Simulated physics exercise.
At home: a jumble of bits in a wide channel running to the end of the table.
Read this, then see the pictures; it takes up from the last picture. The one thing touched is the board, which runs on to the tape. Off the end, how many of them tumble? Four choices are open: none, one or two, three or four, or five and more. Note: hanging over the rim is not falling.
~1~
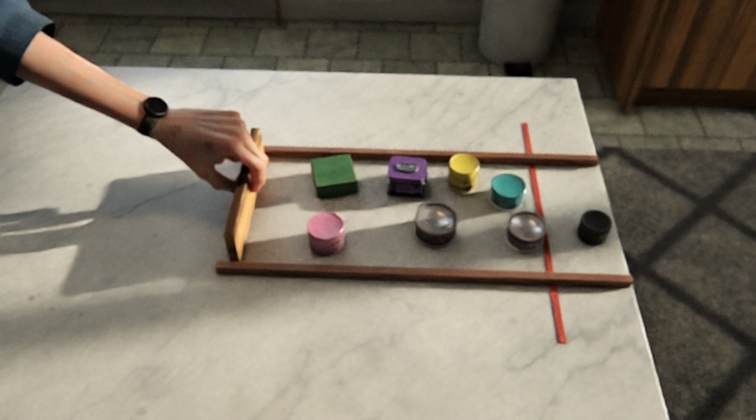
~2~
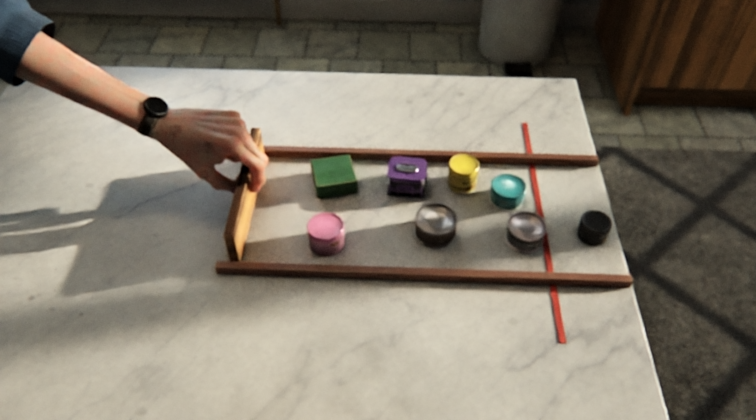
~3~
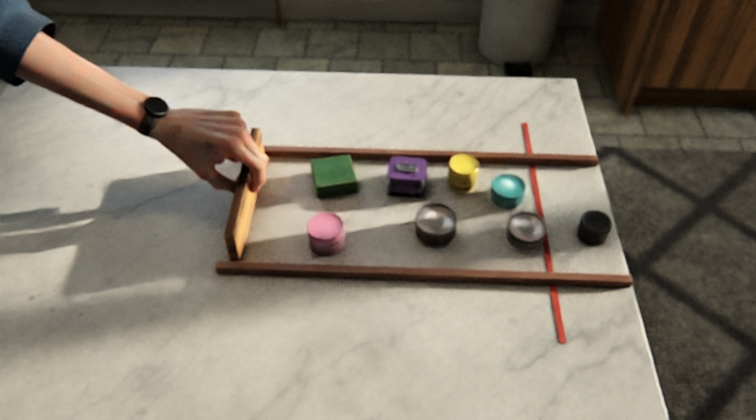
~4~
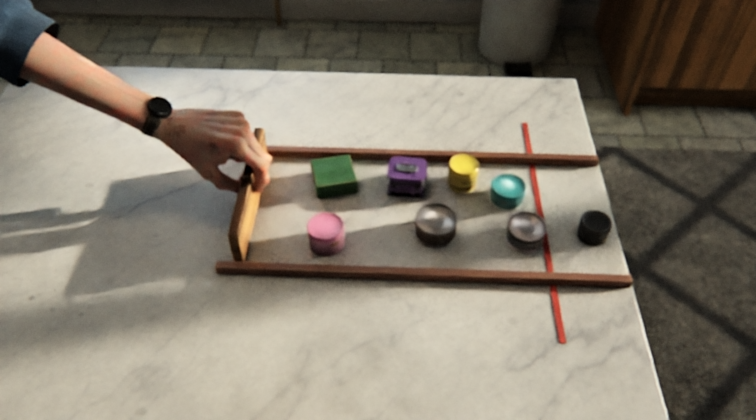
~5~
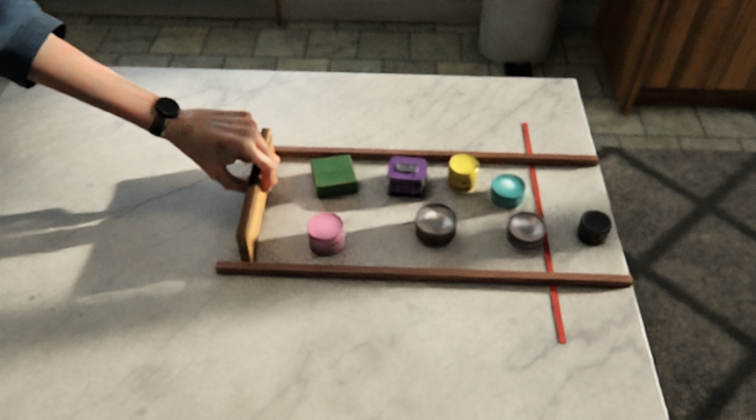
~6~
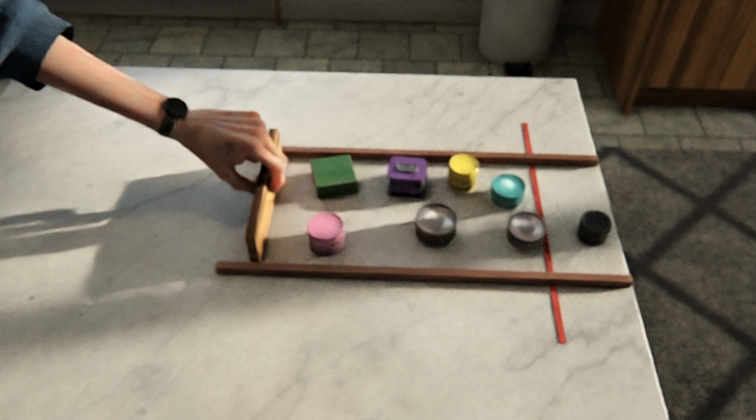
Of those, one or two.
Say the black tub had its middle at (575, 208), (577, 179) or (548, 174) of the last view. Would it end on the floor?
In the given order it drops away, drops away and drops away.
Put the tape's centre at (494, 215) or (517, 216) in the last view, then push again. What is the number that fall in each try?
Taking the two tries in order, the numbers are 0 and 0.
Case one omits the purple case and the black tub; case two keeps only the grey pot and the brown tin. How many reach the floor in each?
The count is 0 in one try and 1 in the other, in that order.
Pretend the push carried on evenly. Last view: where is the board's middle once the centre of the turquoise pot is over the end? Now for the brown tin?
The middle is at (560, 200) when it's the turquoise pot, and at (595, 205) when it's the brown tin.
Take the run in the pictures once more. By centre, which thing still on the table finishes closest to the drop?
The purple case.
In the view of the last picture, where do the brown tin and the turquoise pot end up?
Listed in order, first is (564, 218) and the other is (598, 209).
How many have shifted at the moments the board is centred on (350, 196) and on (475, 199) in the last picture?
Tally at point one: 3; at point two: 7.
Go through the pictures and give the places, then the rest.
The first frame shows black tub (594, 228); grey pot (526, 231); turquoise pot (508, 192); board (246, 192); tape (541, 217).
The second frame shows grey pot (526, 232); pink tub (326, 235).
The third frame shows turquoise pot (508, 192); green block (334, 176).
The fourth frame shows black tub (594, 228); board (250, 192).
The fifth frame shows grey pot (526, 232); brown tin (436, 225).
The sixth frame shows black tub (594, 228); grey pot (526, 232); turquoise pot (508, 192); board (265, 193); tape (541, 217).
Early on, none off yet; black tub at rest near (594, 228); grey pot at rest near (526, 232); turquoise pot at rest near (508, 192).
Finally, the number that fall off is one or two; lost, yellow tub and black tub.
